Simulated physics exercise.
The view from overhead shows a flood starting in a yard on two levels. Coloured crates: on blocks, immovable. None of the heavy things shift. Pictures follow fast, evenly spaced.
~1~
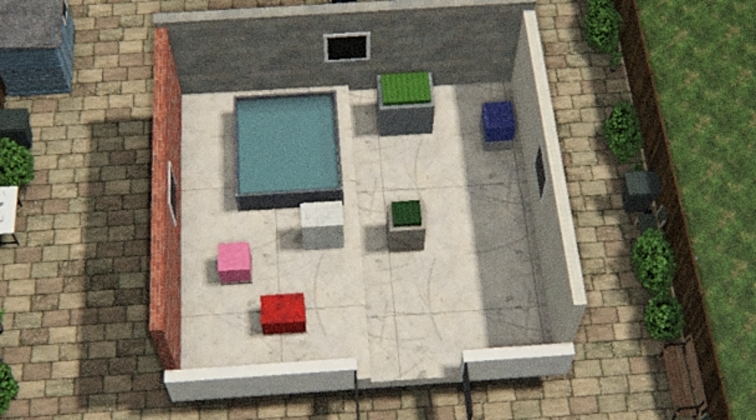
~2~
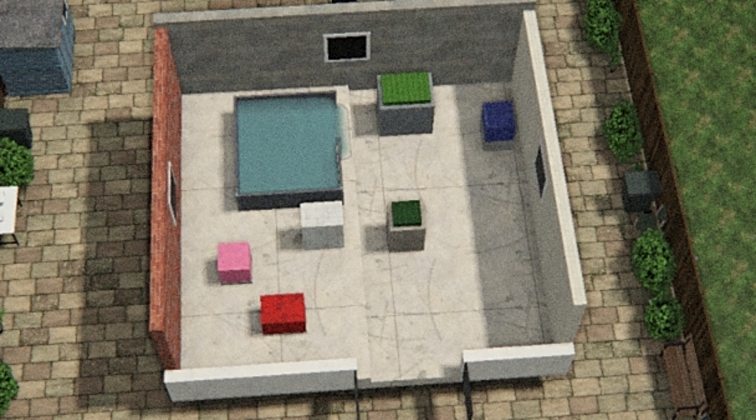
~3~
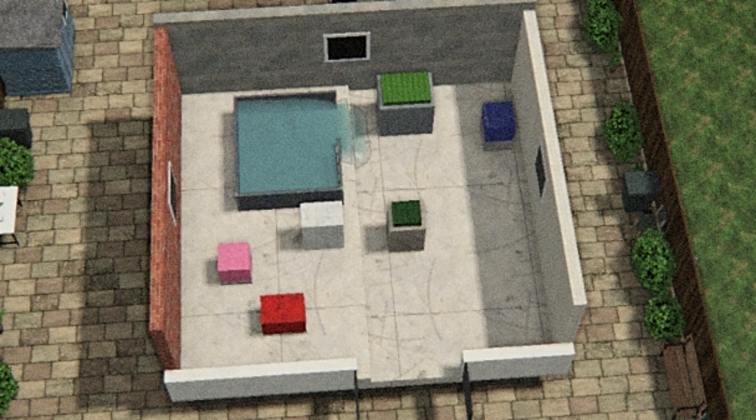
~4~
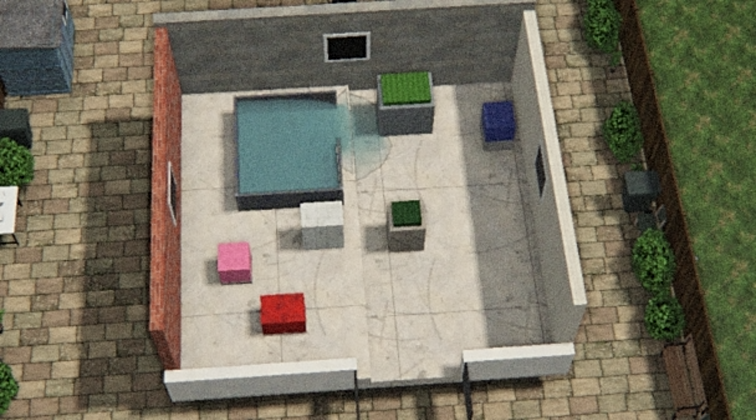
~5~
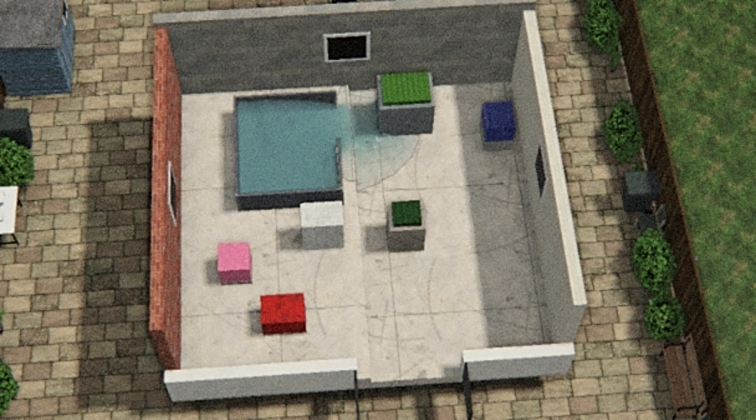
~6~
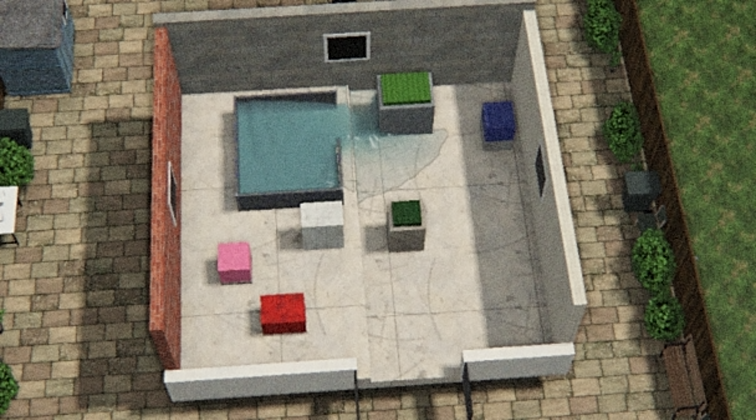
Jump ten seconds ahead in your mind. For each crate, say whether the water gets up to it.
Blue crate: Remains dry; pink crate: Remains dry; red crate: Remains dry.
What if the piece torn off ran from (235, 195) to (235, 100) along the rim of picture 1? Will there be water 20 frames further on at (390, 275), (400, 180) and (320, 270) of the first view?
Those three come out moisture-free, moisture-free and soaked, one after another.
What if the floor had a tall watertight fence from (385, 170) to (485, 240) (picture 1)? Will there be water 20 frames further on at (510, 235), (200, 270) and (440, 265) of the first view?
As listed: Covered, clear, clear.
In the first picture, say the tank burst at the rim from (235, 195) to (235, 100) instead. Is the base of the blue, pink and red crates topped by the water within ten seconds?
Result: Blue crate is left untouched, pink crate gets overtopped, red crate gets overtopped.
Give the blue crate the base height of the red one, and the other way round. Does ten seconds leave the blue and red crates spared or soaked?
In short: The blue crate is reached; the red crate is not reached.
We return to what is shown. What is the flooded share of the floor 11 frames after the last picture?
My guess is around 30 in a hundred.
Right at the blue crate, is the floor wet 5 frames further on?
At blue, got wet.
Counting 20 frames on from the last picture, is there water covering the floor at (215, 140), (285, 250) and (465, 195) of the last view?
Going through them one by one, the first is spared, the second spared and the third waterlogged.
A moment on, water covers 15 % of the floor; the blue crate water round its plinth, the pink crate not reached, the red crate not reached.
Next, water covers 30 % of the floor; the blue crate water round its plinth, the pink crate not reached, the red crate not reached.
Then, water covers 45 % of the floor; the blue crate water round its plinth, the pink crate not reached, the red crate not reached.
Later, water covers 65 % of the floor; the blue crate water round its plinth, the pink crate not reached, the red crate not reached.
In the end, water covers 70 % of the floor; the blue crate stayed above the water, the pink crate stayed above the water, the red crate stayed above the water.
